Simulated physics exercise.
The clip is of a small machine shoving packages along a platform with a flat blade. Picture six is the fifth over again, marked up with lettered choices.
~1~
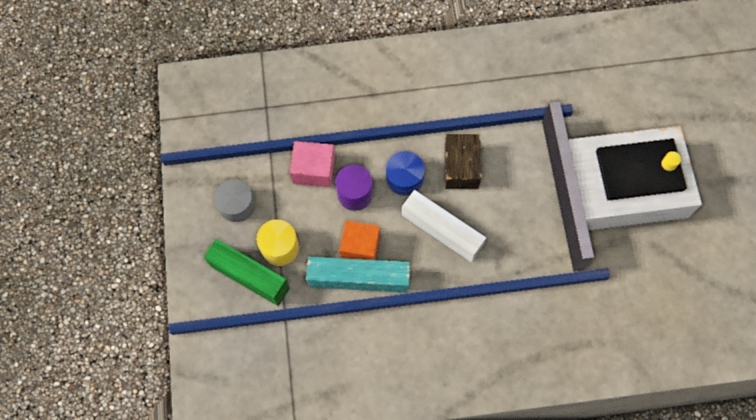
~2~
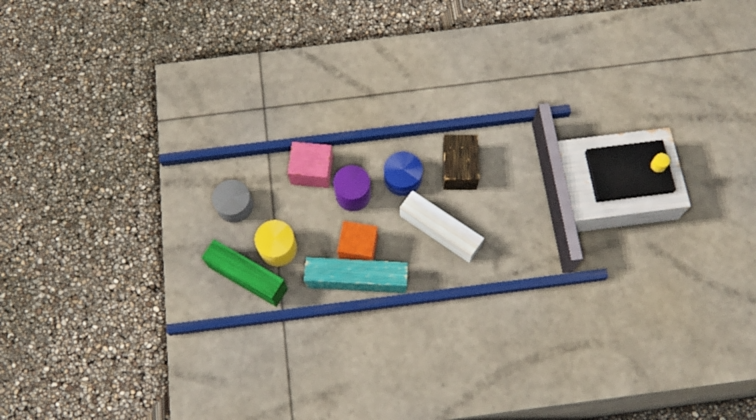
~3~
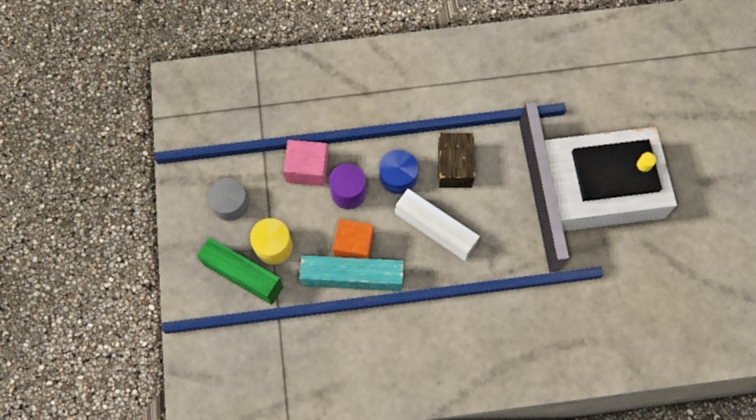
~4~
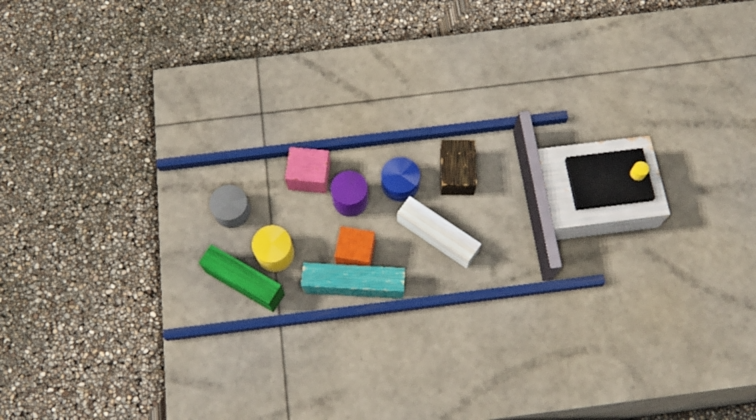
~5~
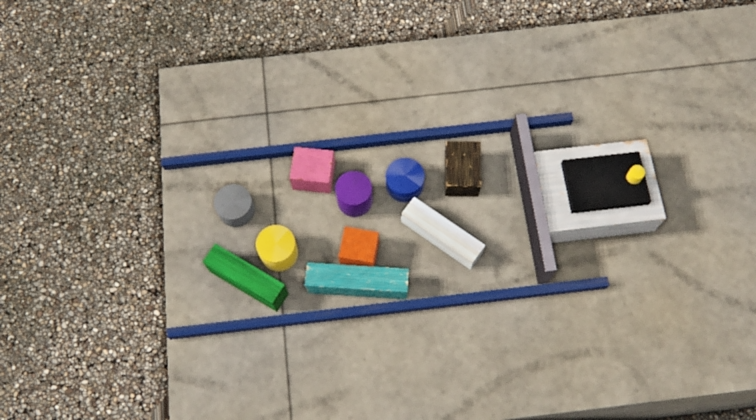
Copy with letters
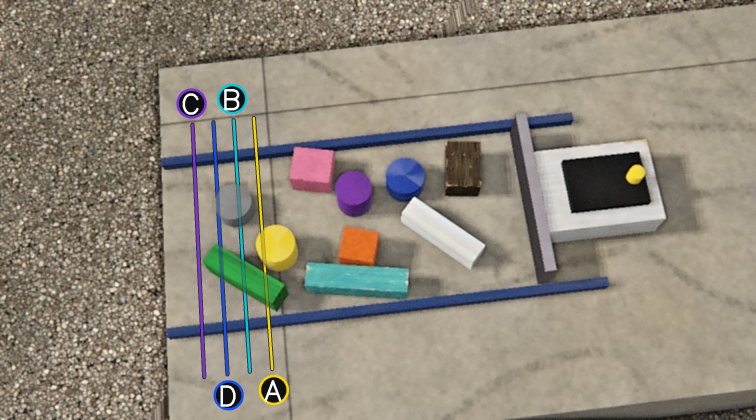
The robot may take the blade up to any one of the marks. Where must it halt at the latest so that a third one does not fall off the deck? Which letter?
It should halt at A.
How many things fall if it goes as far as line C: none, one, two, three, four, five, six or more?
Six or more.
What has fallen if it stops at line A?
It is the green stick.
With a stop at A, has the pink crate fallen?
No.
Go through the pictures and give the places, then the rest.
In the first picture, orange crate (360, 243); turquoise bar (359, 275); pink crate (313, 165).
In the second picture, robot (624, 171); white stick (441, 227).
In the third picture, robot (611, 170); black crate (456, 161).
In the fourth picture, robot (603, 179); purple canister (350, 194).
In the fifth picture, robot (600, 182); grey canister (235, 206); orange crate (360, 250); turquoise bar (358, 281).
On the marked copy, A at (263, 237); B at (241, 239); C at (198, 244); D at (220, 242).
With A. Early on, robot (501, 194); blue canister (371, 181); black crate (407, 176).
Further on, robot (402, 205); green stick (218, 278); grey canister (228, 212).
At the end, robot (327, 213); green stick over the edge; pink crate (171, 187); one fallen.
As for the rest, B drops four; C drops eight; D drops five.
